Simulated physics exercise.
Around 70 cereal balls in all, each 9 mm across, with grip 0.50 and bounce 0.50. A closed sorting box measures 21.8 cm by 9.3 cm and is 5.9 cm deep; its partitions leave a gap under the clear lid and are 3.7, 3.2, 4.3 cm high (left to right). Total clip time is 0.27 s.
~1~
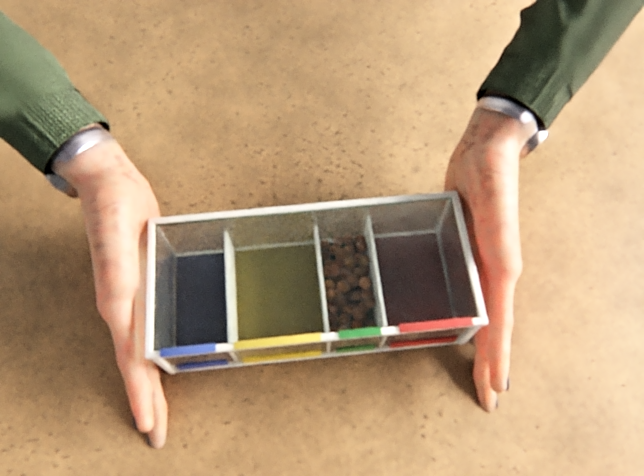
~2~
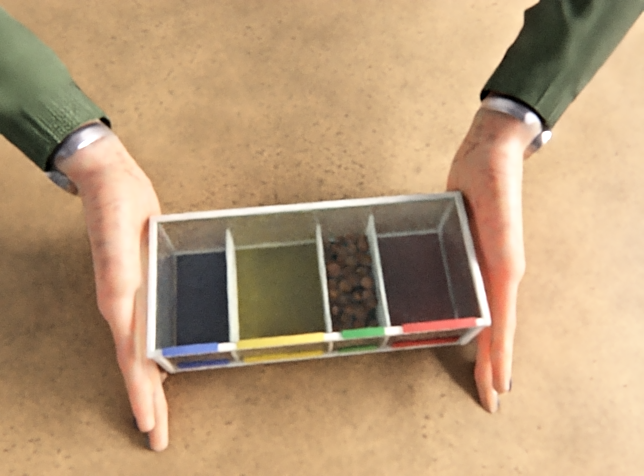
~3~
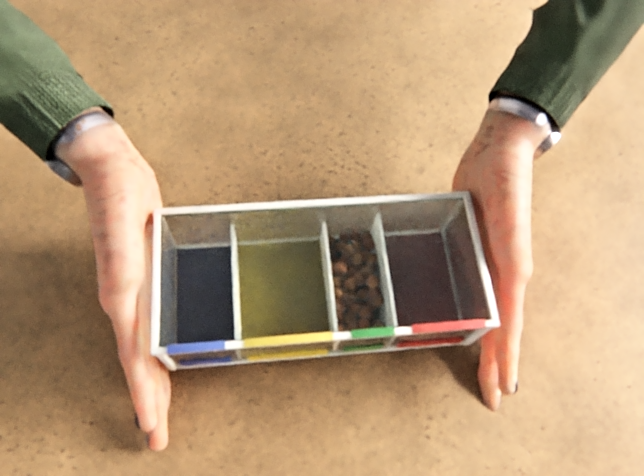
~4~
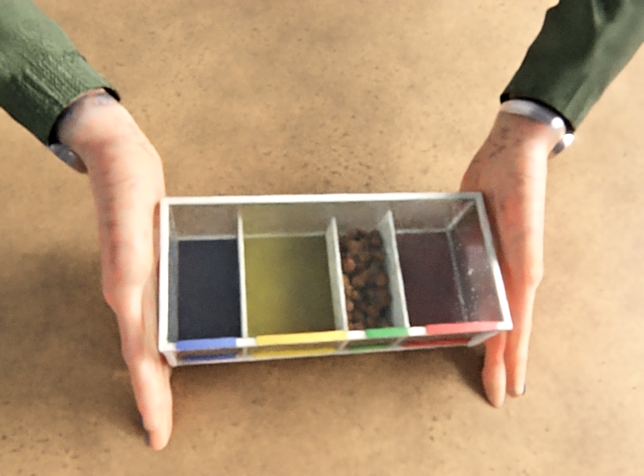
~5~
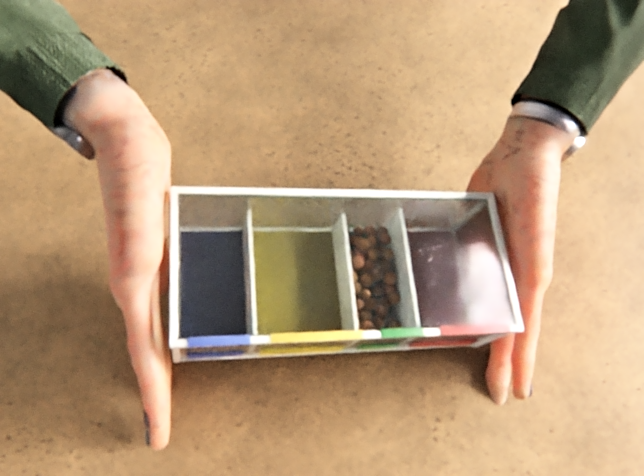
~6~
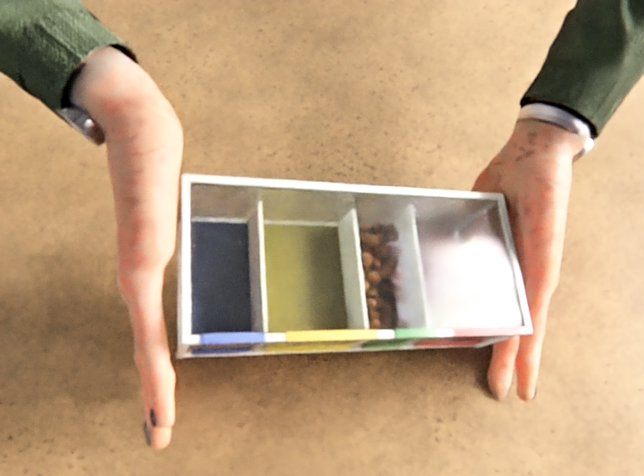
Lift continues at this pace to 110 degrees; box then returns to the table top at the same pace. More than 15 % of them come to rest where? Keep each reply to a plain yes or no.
Here goes: Red compartment yes; blue compartment no; green compartment yes; yellow compartment no.
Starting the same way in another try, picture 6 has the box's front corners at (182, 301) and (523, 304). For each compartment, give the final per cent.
The compartments end with red 55 per cent, blue 0 per cent, green 45 per cent and yellow 0 per cent.
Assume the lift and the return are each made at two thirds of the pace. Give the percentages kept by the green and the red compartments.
Then green would get 30 per cent, while red would get 70 per cent.
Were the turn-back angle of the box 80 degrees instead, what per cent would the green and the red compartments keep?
You'd find green with 100 % and red with 0 %.
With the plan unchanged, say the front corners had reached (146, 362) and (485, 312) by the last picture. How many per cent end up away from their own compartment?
It would come to roughly 95 percent.
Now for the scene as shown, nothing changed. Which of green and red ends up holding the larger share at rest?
The green one has more.
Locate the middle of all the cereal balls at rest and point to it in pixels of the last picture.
Centre at rest, approx.: (383, 323) px.
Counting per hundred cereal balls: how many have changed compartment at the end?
I'd put it at about 35 per cent.
Then, 1.08 s after the last picture, tilt 110 degrees; red 15 %, green 85 %.
Then, 1.80 s after the last picture, tilt 49 degrees; red 35 %, green 65 %.
Then, 2.55 s after the last picture, tilt 0 degrees; red 35 %, green 65 %.
In the end, red 35 %, blue 0 %, green 65 %, yellow 0 %.
